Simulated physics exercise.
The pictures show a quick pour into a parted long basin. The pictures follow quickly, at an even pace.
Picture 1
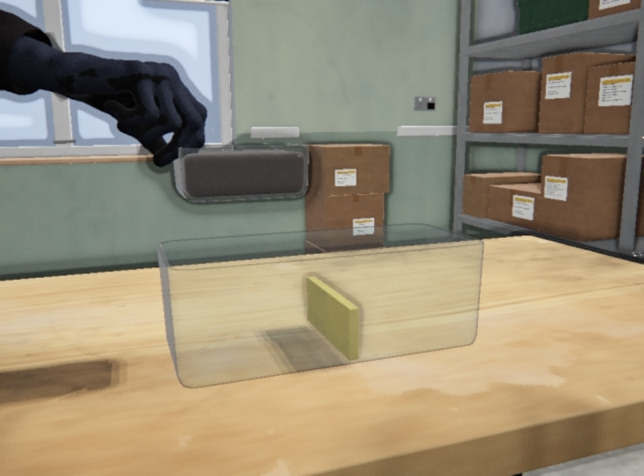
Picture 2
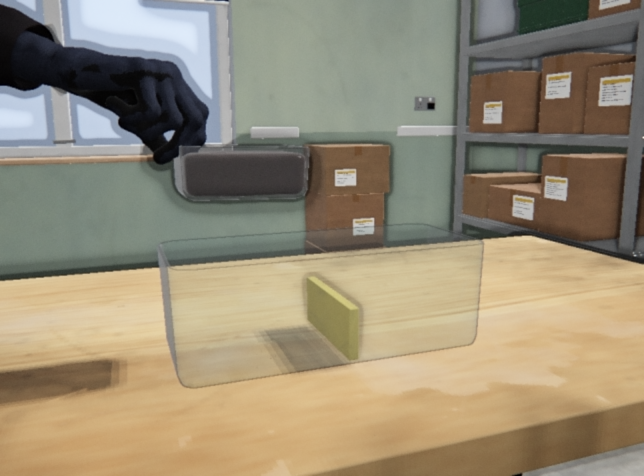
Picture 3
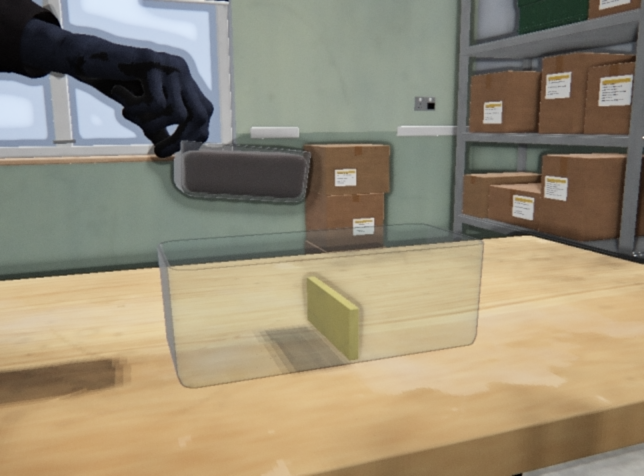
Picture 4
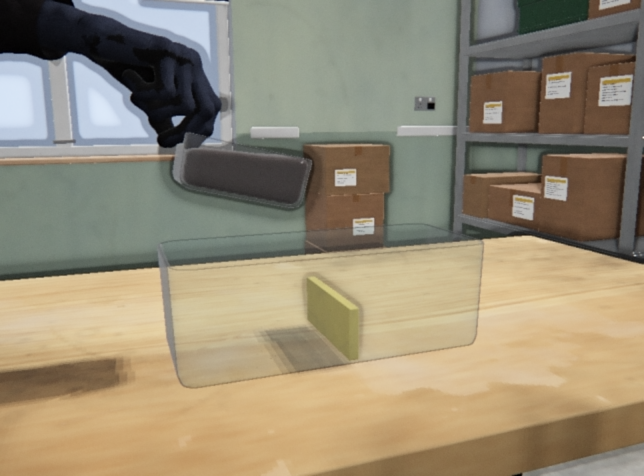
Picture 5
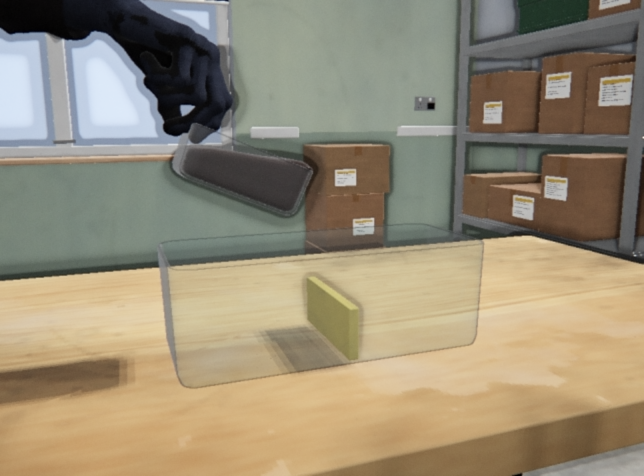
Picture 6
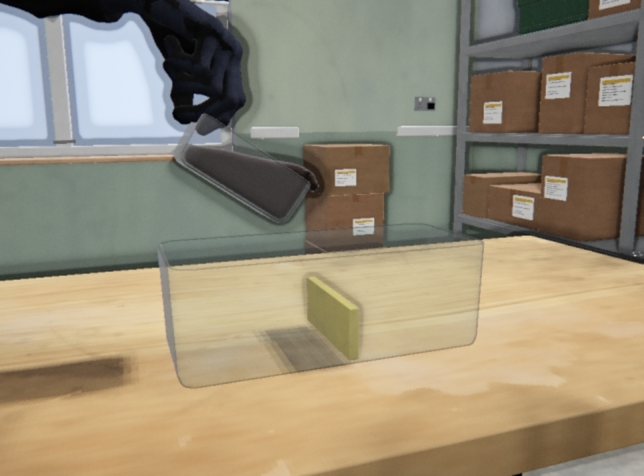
In a room with shelved cardboard boxes, a dark-gloved hand holds a small clear container of dark contents level above a see-through basin with a yellow divider on a wooden table. The hand rises and shifts right, tilting the container slowly, then more steeply, its right end dipping lower toward the basin.
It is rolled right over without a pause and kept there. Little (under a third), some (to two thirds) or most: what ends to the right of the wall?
It comes to from a third to two thirds.
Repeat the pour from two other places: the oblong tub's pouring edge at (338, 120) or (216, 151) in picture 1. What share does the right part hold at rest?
Near 90 % and 0 %.
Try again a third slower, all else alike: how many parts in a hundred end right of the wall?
Roughly 70 in a hundred.
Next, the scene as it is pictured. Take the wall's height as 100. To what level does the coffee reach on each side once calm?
The left part 10 per cent, the right part 20.
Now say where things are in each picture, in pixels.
The first picture shows tilt 0°; pouring edge (297, 147); surface from (179, 155) to (294, 153); the long basin's rim runs from (163, 257) to (453, 234); the wall's top is at (330, 293).
The second picture shows tilt 2°; pouring edge (298, 149); surface from (179, 155) to (294, 154).
The third picture shows tilt 6°; pouring edge (299, 153); surface from (180, 153) to (296, 155).
The fourth picture shows tilt 13°; pouring edge (301, 161); surface from (181, 151) to (298, 158).
The fifth picture shows tilt 23°; pouring edge (301, 172); surface from (182, 149) to (297, 165); 3 per cent is over the edge.
The sixth picture shows tilt 34°; pouring edge (299, 183); surface from (181, 146) to (285, 166); 9 per cent is over the edge.
A moment on, the oblong tub is tipped on its side and 9 per cent is still to pour, 29 is left of the wall and 43 right of it.
Next, the oblong tub is tipped right over and 2 per cent is still to pour, 42 is left of the wall and 54 right of it.
Then the oblong tub is tipped right over and 0 per cent is still to pour, 45 is left of the wall and 53 right of it.
Later the oblong tub is tipped right over and 0 per cent is still to pour, 45 is left of the wall and 54 right of it.
Finally, 45 per cent lies left of the wall, 54 right of it and 1 outside.
